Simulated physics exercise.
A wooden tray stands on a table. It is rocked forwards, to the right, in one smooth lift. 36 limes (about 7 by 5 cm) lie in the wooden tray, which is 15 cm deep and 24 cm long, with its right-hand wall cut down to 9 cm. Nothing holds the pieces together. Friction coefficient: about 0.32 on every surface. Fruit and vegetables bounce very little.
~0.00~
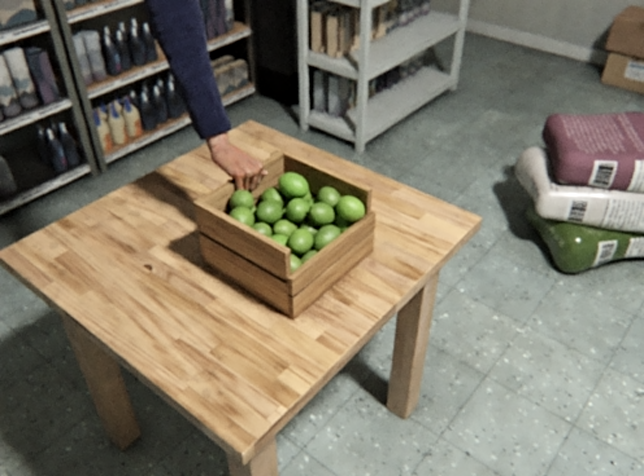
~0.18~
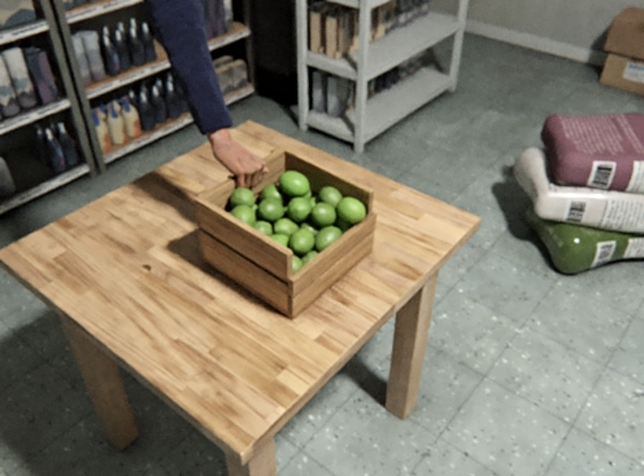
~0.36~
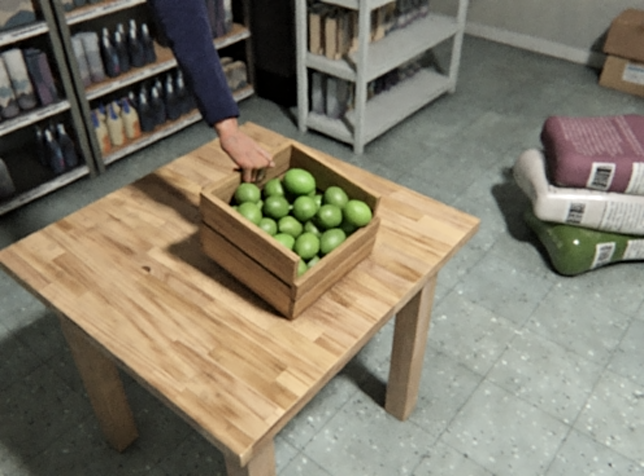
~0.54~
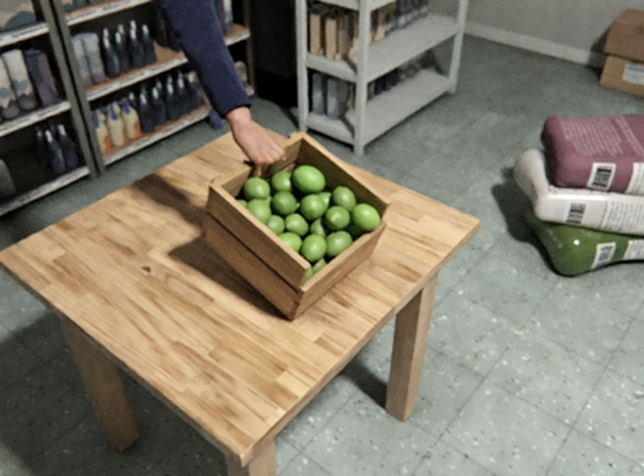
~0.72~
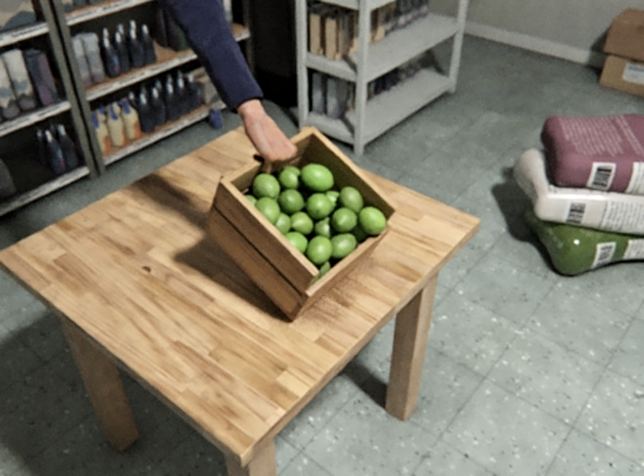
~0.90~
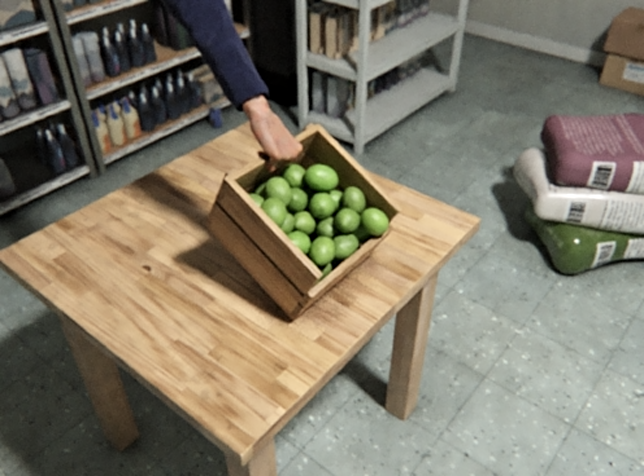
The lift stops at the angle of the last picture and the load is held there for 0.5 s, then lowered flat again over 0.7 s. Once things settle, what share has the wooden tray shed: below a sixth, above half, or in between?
Less than a sixth of the limes leave the wooden tray.
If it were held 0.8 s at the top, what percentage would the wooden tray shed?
In that case wooden tray 0 per cent.
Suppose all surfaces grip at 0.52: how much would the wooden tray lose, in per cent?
Then wooden tray 0 per cent.
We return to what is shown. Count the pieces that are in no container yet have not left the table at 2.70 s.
Some 0 pieces.
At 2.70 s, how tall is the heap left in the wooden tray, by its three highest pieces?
Roughly 14 cm high.
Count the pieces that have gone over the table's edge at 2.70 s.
Roughly 1.
After 1.19 s, tilt 28°; wooden tray 36 in, 0 out.
After 1.55 s, tilt 25°; wooden tray 35 in, 1 out.
After 2.05 s, tilt 0°; wooden tray 35 in, 1 out.
When it is over (at 2.70 s), wooden tray 35 in, 1 out. Asked share, 1 of 36, 3 per cent.
